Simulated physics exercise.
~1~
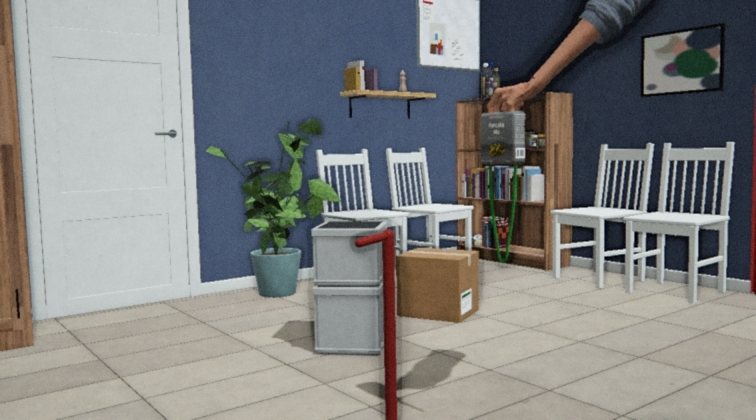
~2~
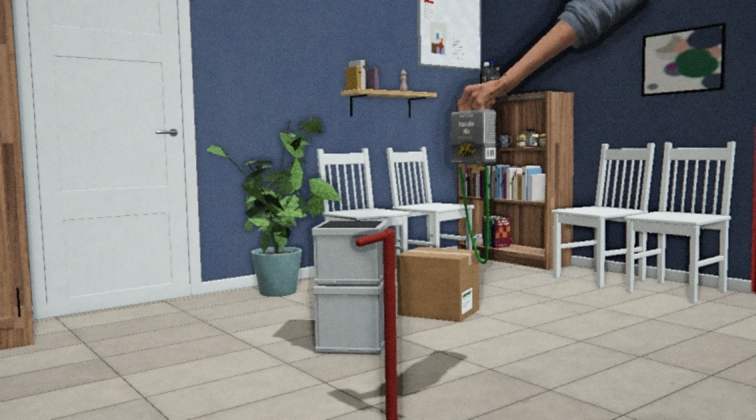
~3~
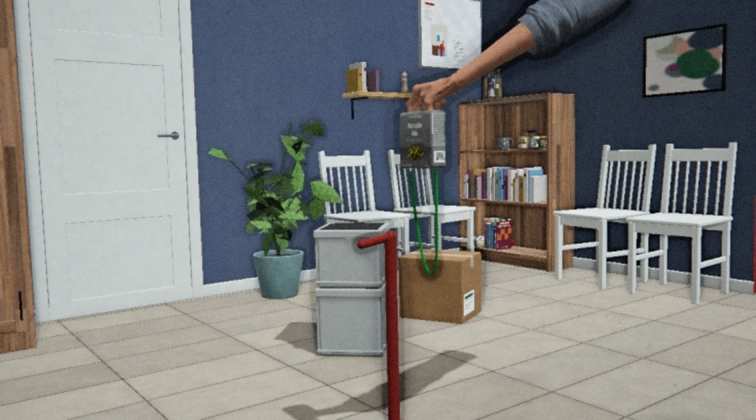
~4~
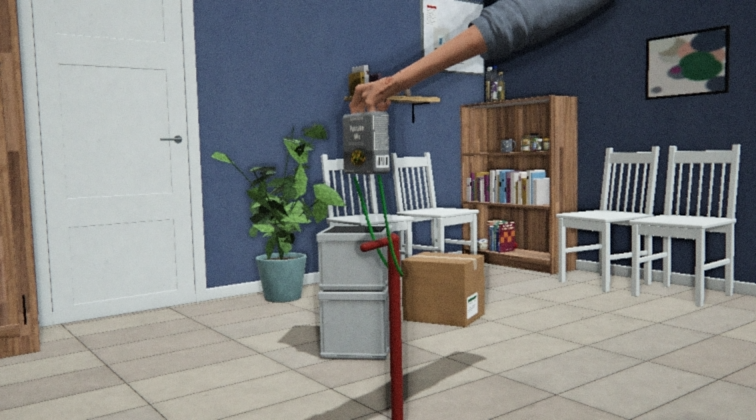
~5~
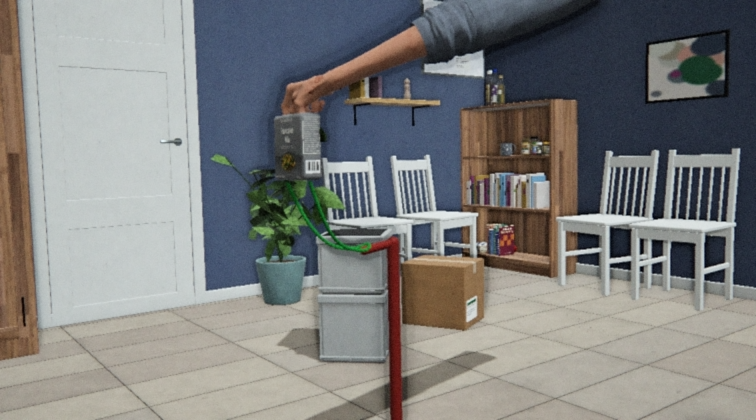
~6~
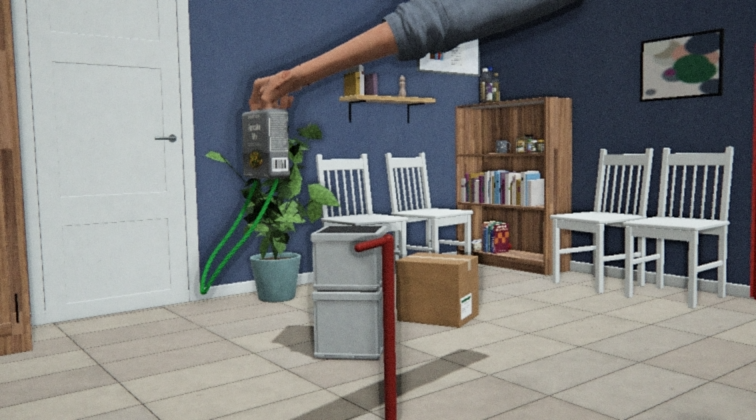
In the video, a hand carries a grey pouch with a trailing green loop leftward across a room, toward a red hooked post beside stacked grey bins. The pouch passes over the post, the loop trails across the hook and comes clear, and both end up left of it.
